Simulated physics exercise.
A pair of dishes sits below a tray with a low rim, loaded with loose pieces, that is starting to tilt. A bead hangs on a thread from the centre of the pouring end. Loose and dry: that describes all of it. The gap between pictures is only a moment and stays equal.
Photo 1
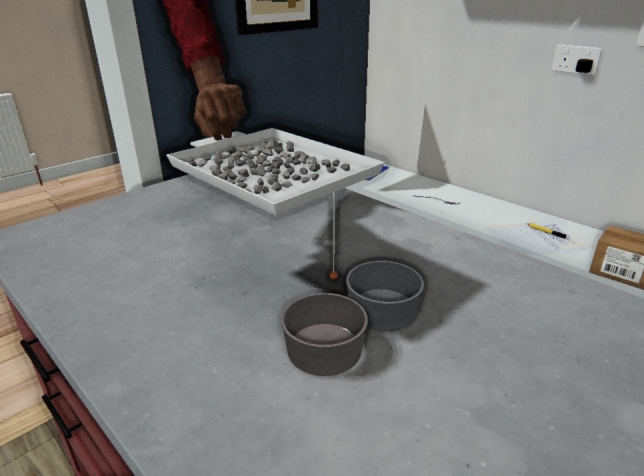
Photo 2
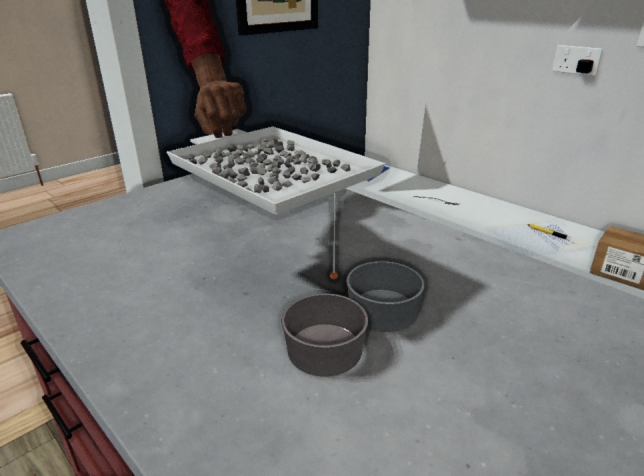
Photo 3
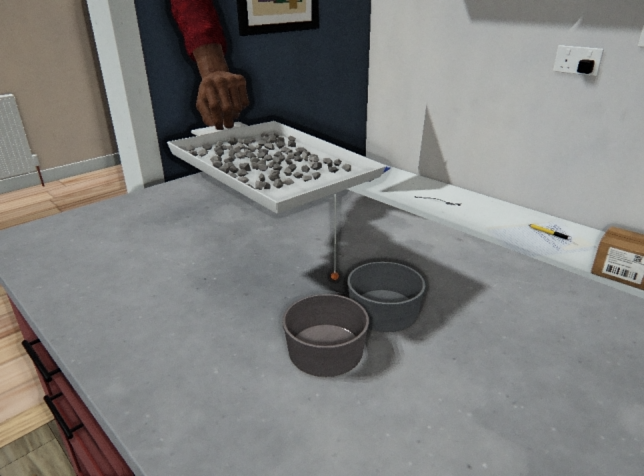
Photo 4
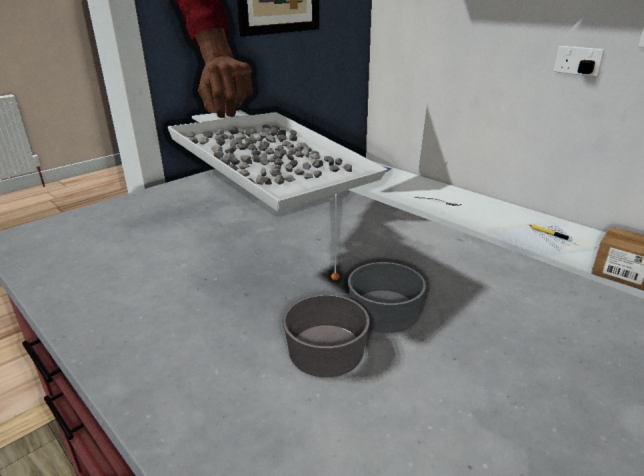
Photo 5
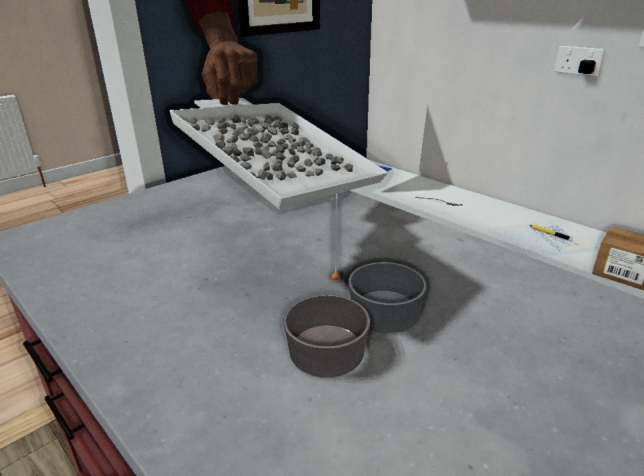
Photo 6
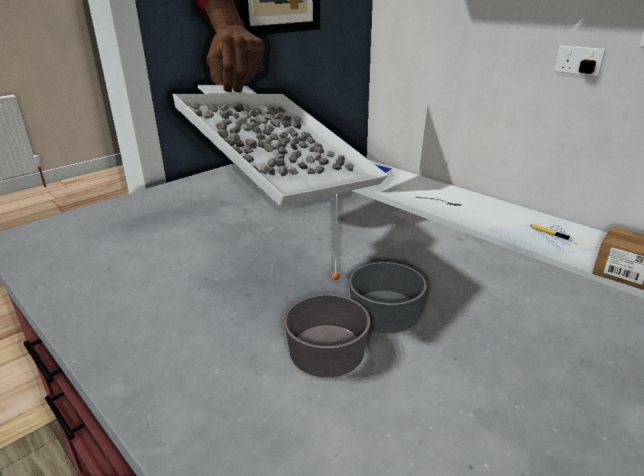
A hand gradually tilting a white tray of small grey stones above two round dishes on a grey countertop.
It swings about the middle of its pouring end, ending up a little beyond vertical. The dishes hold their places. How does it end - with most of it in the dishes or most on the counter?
It ends with most in the dishes.
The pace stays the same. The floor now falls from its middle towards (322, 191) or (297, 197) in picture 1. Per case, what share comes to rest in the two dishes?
About 80 % and about 70 %.
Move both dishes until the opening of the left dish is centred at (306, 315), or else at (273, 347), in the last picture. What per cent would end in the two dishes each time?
60 and 10 in a hundred.
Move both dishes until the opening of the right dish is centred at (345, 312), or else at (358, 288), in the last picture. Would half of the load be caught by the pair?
Taking the tries in order: A minor share, followed by a minor share.
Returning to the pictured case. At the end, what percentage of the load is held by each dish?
For the left dish 0 %, for the right dish 70 %.
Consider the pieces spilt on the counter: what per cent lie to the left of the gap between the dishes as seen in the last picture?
My estimate is some 20 per cent.
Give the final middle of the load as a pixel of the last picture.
Last view, resting centre - approx. (389, 300).
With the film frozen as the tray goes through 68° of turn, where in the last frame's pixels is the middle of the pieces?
The load is centred near (368, 184).
Soon, tray tipped steeply; most on the tray; about a quarter in the air.
A while on, tray tipped past a quarter turn; a stray few on the tray; a stray few in the left dish; about two thirds in the right dish; about a quarter outside both; a small part in the air.
Towards the end, tray tipped past a quarter turn; a stray few in the left dish; about two thirds in the right dish; about a third outside both.
Finally, tray tipped past a quarter turn; a stray few in the left dish; about two thirds in the right dish; about a third outside both.
